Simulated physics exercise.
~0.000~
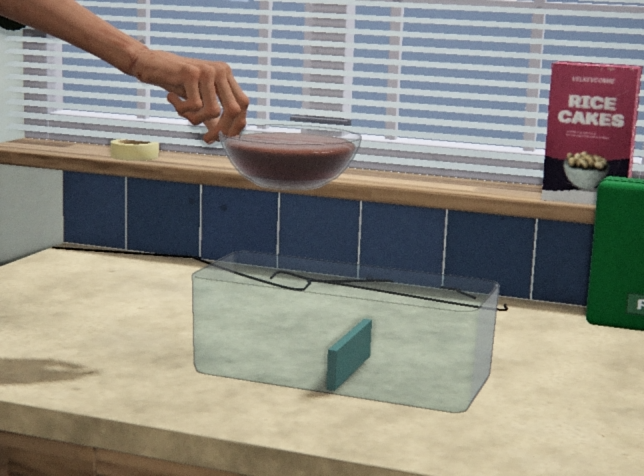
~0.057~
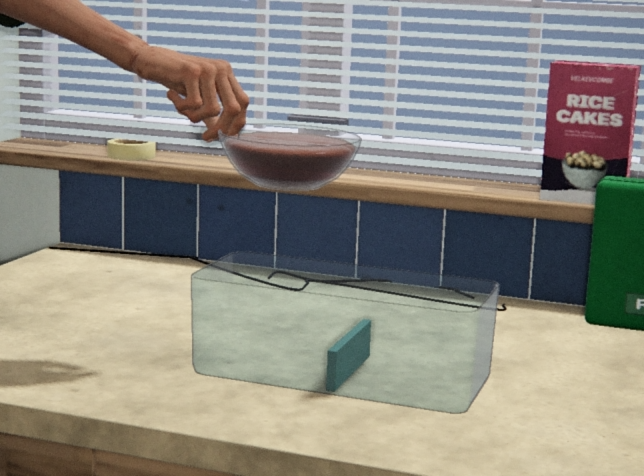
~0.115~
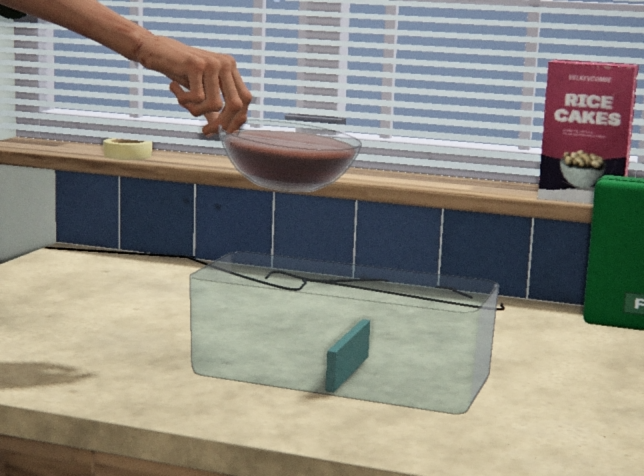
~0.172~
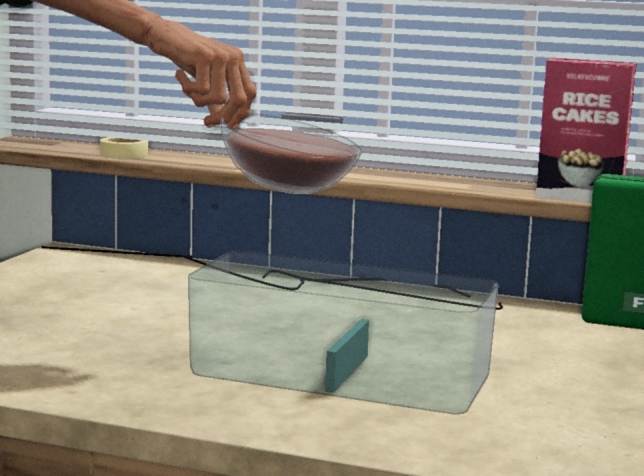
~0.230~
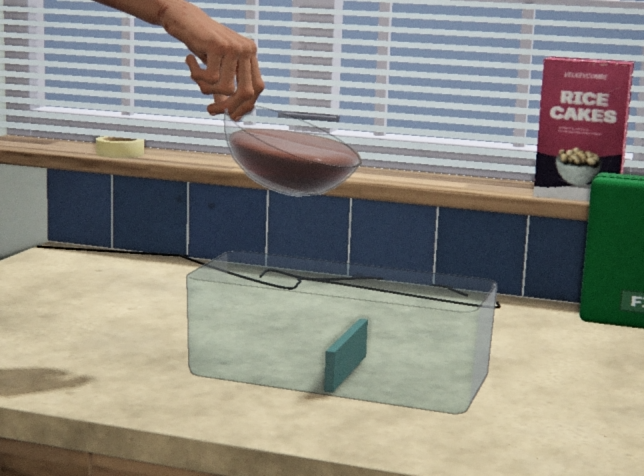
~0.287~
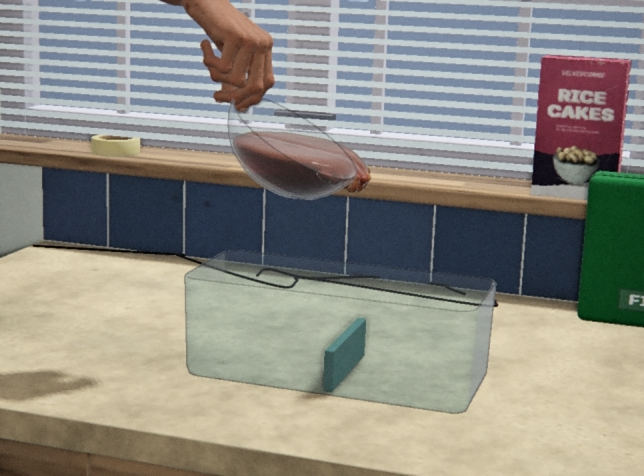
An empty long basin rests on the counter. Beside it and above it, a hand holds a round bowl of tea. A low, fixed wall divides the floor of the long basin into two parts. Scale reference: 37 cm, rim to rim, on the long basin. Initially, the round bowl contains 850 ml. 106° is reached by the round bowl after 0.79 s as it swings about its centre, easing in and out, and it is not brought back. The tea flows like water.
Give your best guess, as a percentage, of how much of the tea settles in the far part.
I would say 84 per cent of it settles there.
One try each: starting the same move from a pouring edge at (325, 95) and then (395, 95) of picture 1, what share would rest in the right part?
Result: 70 per cent, then 85 per cent.
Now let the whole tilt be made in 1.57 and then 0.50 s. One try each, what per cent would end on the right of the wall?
95 in a hundred, followed by 70 in a hundred.
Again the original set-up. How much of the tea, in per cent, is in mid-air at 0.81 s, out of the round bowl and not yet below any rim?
Some 4 % is up in the air.
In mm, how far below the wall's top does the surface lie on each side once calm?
On the left it's about 50 mm; on the right, about 26 mm.
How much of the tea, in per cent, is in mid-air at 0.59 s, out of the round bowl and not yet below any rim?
Around 28 in a hundred.
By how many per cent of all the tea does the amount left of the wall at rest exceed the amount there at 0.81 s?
Roughly 1 percent.
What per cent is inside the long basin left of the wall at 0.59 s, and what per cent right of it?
About 0 left, about 68 right.
Then, 0.59 s in, the tilt is 90° and 4 per cent is still to pour, 0 is left of the wall and 68 right of it.
Then, 0.81 s in, the tilt is 106° and 0 per cent is still to pour, 14 is left of the wall and 82 right of it.
Then, 1.04 s in, the tilt is 106° and 0 per cent is still to pour, 15 is left of the wall and 84 right of it.
Then, 1.29 s in, the tilt is 106° and 0 per cent is still to pour, 15 is left of the wall and 84 right of it.
Finally, 15 per cent lies left of the wall, 84 right of it and 1 outside.
